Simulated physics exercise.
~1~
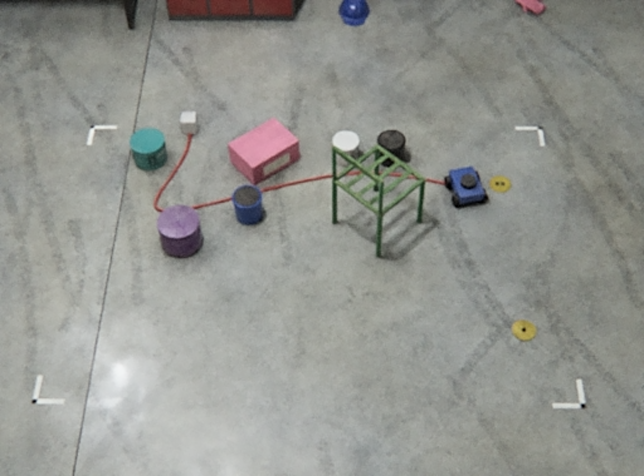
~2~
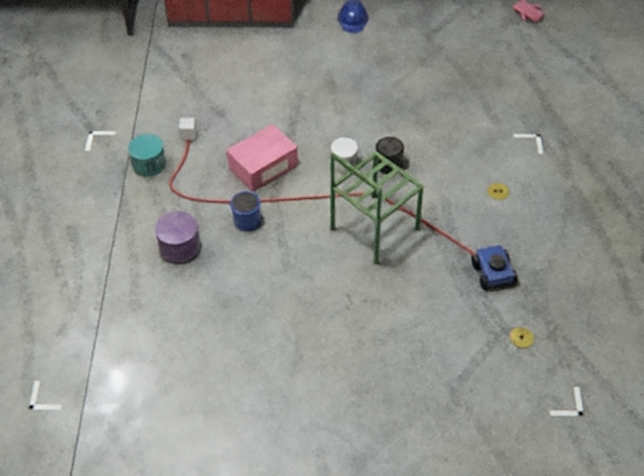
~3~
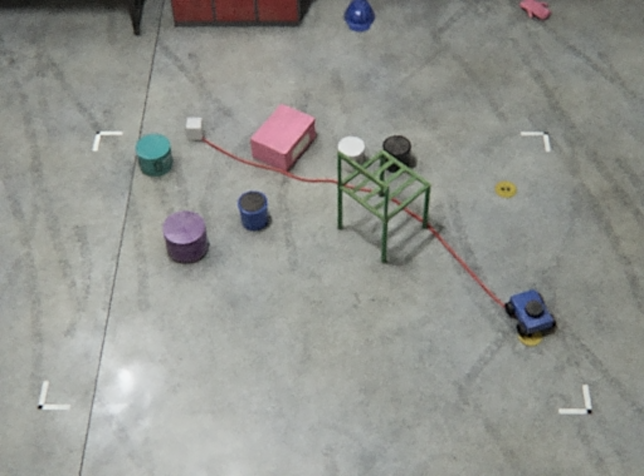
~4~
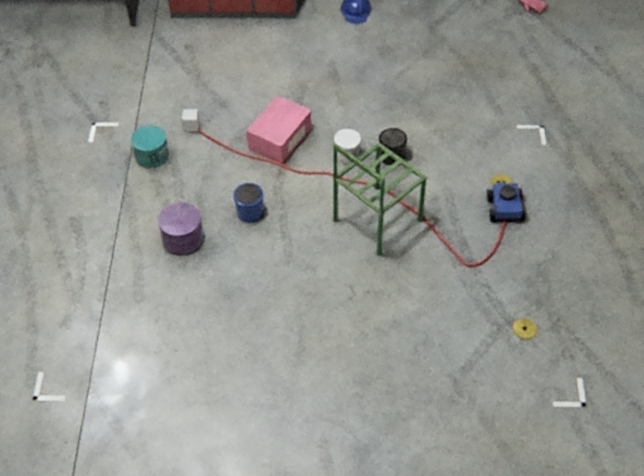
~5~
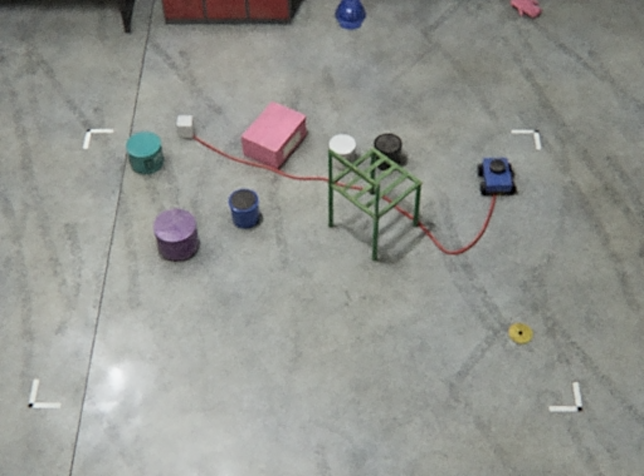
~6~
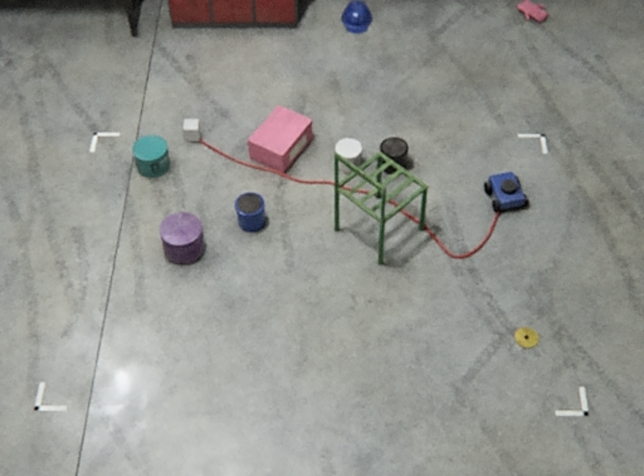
To begin with, a small blue cart sits at the right beside a yellow mark, trailing a red cord that runs from a white block at the upper left, past tubs and pots and through a green frame. The cart drives down and to the right, drawing the loose bend out of the cord. As it reaches the lower yellow mark, the cord pulls nearly straight and the pink box ends up turned and shifted slightly right. The cart then travels back up to the upper mark, leaving a slack curve behind it. It finishes there, the cord still attached to the block.
